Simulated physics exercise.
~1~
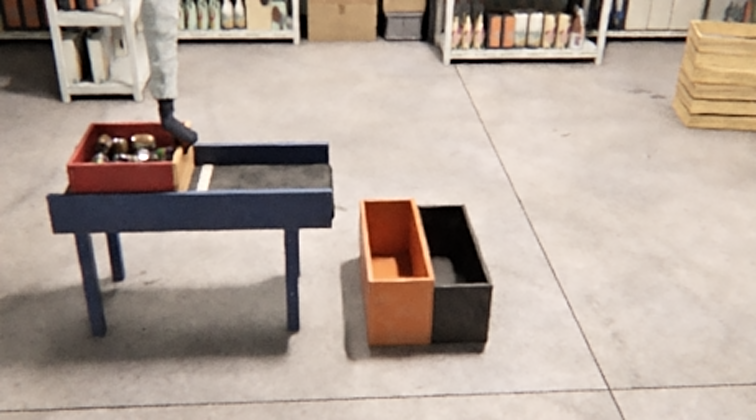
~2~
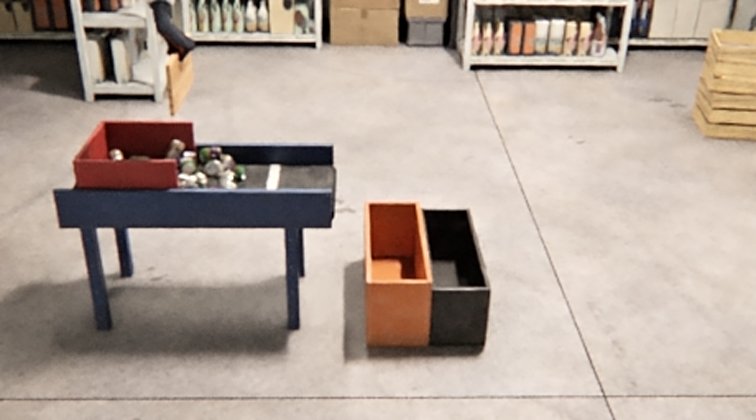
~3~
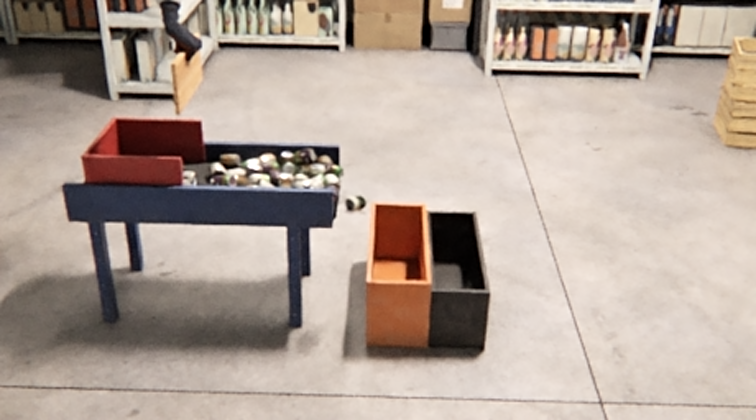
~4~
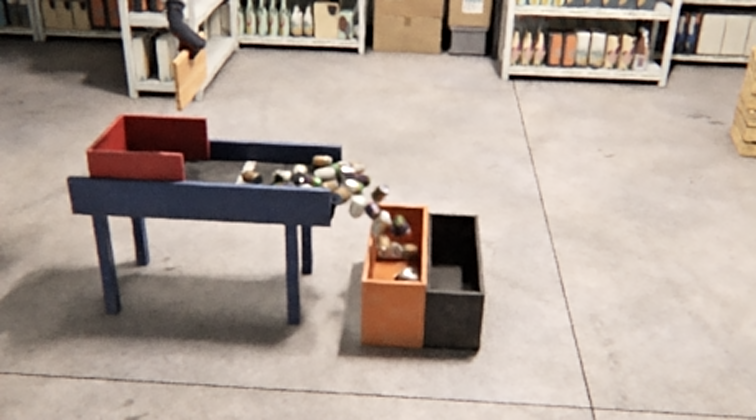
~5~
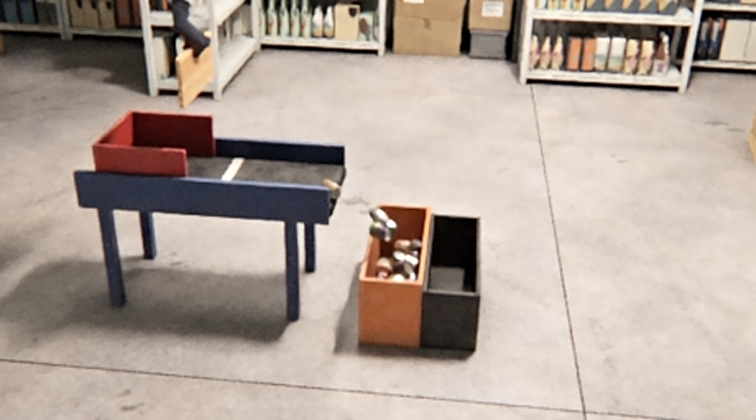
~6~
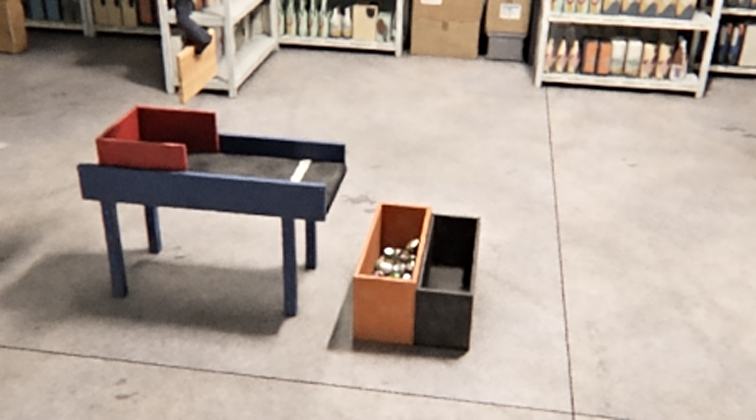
To begin with, a red pen full of small cans sits at the left end of a belt on a blue stand, with a dark-gloved hand at its gate. The hand lifts the wooden gate up and away, and the cans start riding right along with a white stripe. They spread out over the dark belt until the first ones tip off its right end. A thick stream then tumbles down into the orange tub, beside the black bin. The last few cans drop after them, leaving the belt bare except for the stripe. Finally, the cans lie heaped in the orange tub, while the black bin looks empty.
